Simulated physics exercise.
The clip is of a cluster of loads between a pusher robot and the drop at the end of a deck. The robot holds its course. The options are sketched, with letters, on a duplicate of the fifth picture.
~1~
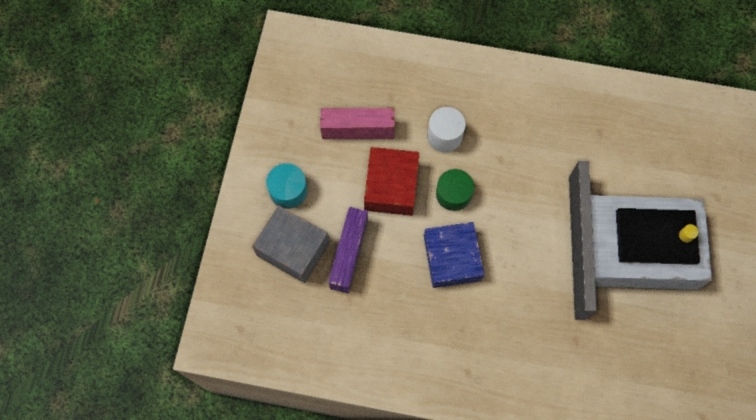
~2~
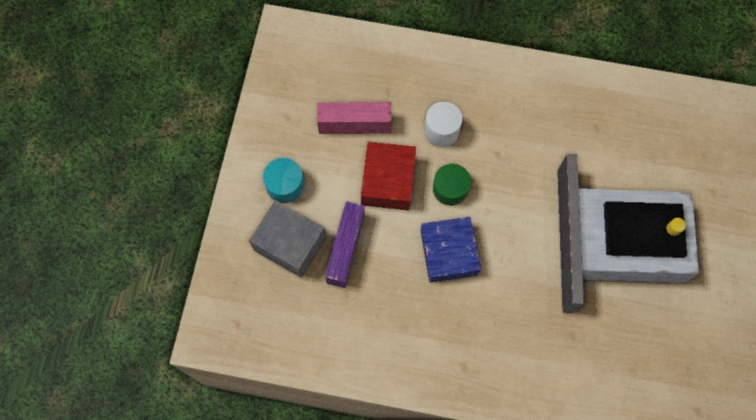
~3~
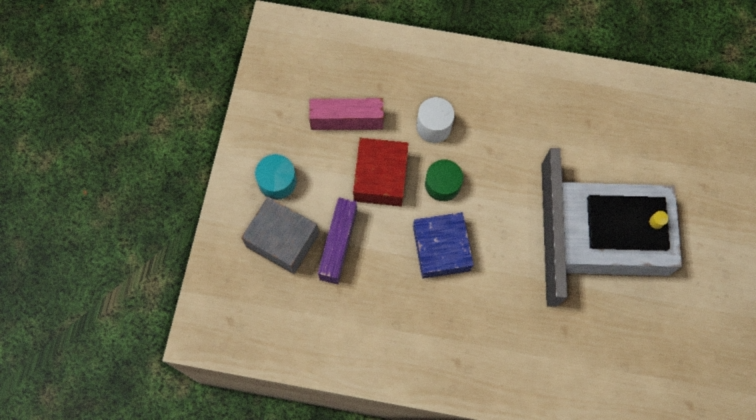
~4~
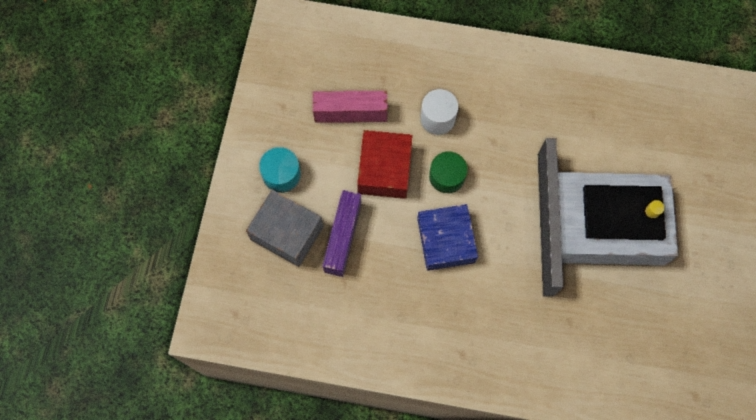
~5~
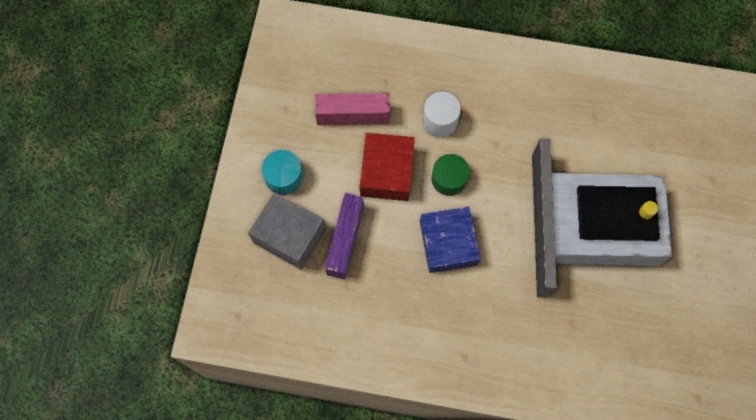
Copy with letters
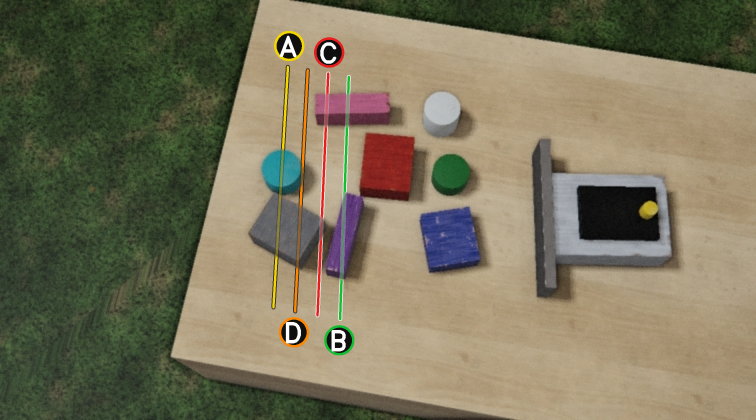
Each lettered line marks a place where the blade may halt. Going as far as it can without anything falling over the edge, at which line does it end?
Line C.
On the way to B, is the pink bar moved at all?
No.
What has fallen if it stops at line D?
The turquoise canister goes over.
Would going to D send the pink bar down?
No.
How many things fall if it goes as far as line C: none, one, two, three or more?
By then, none.
On the marked copy, A at (281, 182); B at (345, 192); C at (323, 189); D at (302, 185).
With C. Early on, robot (531, 199); blue crate (434, 237); green canister (440, 175).
Further on, robot (450, 185); turquoise canister (277, 173); grey crate (275, 233).
At the end, robot (389, 175); turquoise canister (222, 180); grey crate (221, 237); nothing has fallen.
As for the rest, A drops the turquoise canister and grey crate; B is safe but short; D drops the turquoise canister.
